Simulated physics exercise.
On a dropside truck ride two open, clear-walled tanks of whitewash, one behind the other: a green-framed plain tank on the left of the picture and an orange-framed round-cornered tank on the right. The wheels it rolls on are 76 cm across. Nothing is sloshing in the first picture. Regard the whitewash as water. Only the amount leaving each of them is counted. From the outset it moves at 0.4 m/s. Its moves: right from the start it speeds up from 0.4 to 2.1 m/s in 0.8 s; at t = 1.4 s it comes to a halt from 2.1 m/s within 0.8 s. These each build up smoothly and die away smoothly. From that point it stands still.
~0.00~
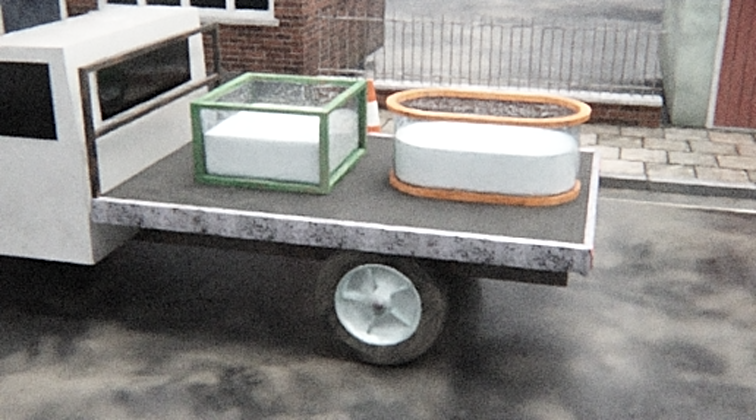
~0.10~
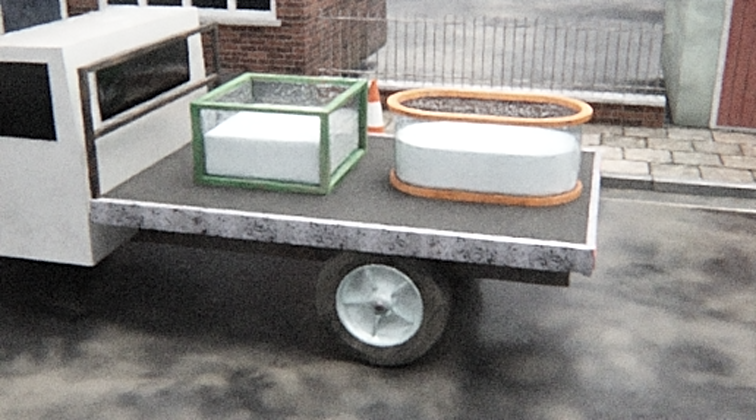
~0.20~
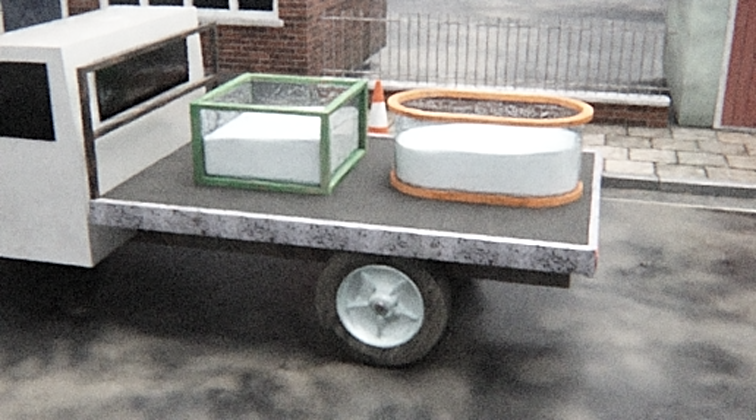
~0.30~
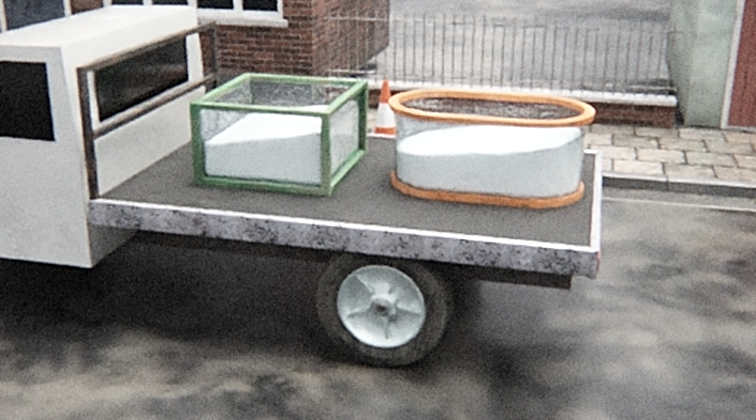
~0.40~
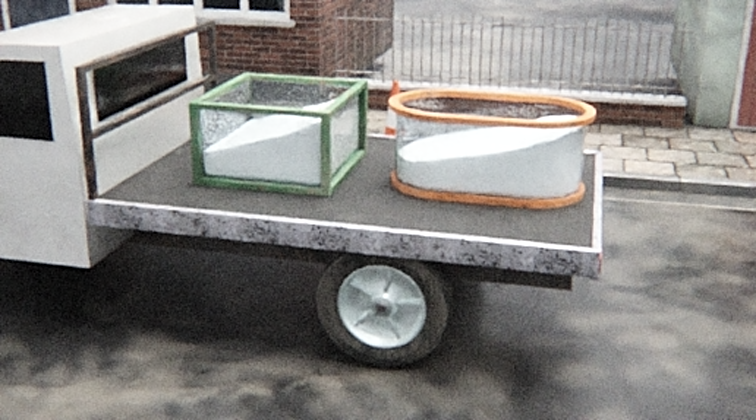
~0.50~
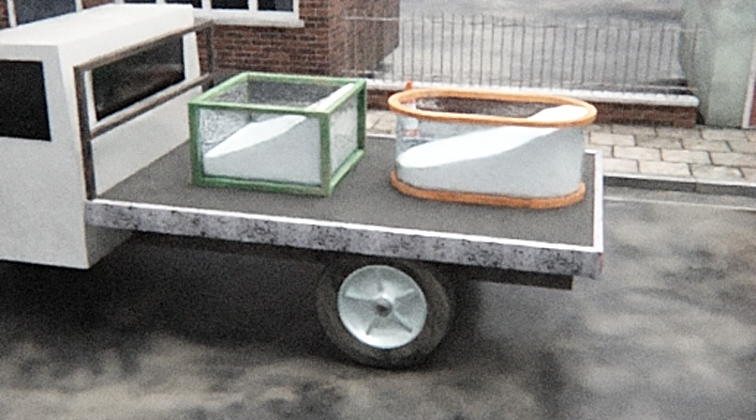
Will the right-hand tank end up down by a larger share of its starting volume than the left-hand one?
No, the left one drops by more.
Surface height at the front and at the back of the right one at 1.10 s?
The surface sits near 26 cm in front and near 30 cm at the rear.
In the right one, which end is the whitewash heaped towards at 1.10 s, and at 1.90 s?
Towards the back, then the front.
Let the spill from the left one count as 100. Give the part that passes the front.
Roughly 20 percent.
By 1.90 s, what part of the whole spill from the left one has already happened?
Close to 10 in a hundred.
By 1.10 s the left one has lost 1 per cent, over the back (front 43 cm, back 21 cm); the right one has lost 1 per cent, over the back (front 25 cm, back 29 cm).
By 1.90 s the left one has lost 1 per cent, over the back (front 35 cm, back 24 cm); the right one has lost 3 per cent, mostly over the front, some over the back (front 40 cm, back 5 cm).
By 2.70 s the left one has lost 2 per cent, mostly over the front, some over the back (front 18 cm, back 43 cm); the right one has lost 4 per cent, mostly over the front, some over the back (front 17 cm, back 49 cm).
By 5.18 s the left one has lost 7 per cent, mostly over the back, some over the front; the right one has lost 5 per cent, over the front, a little elsewhere.
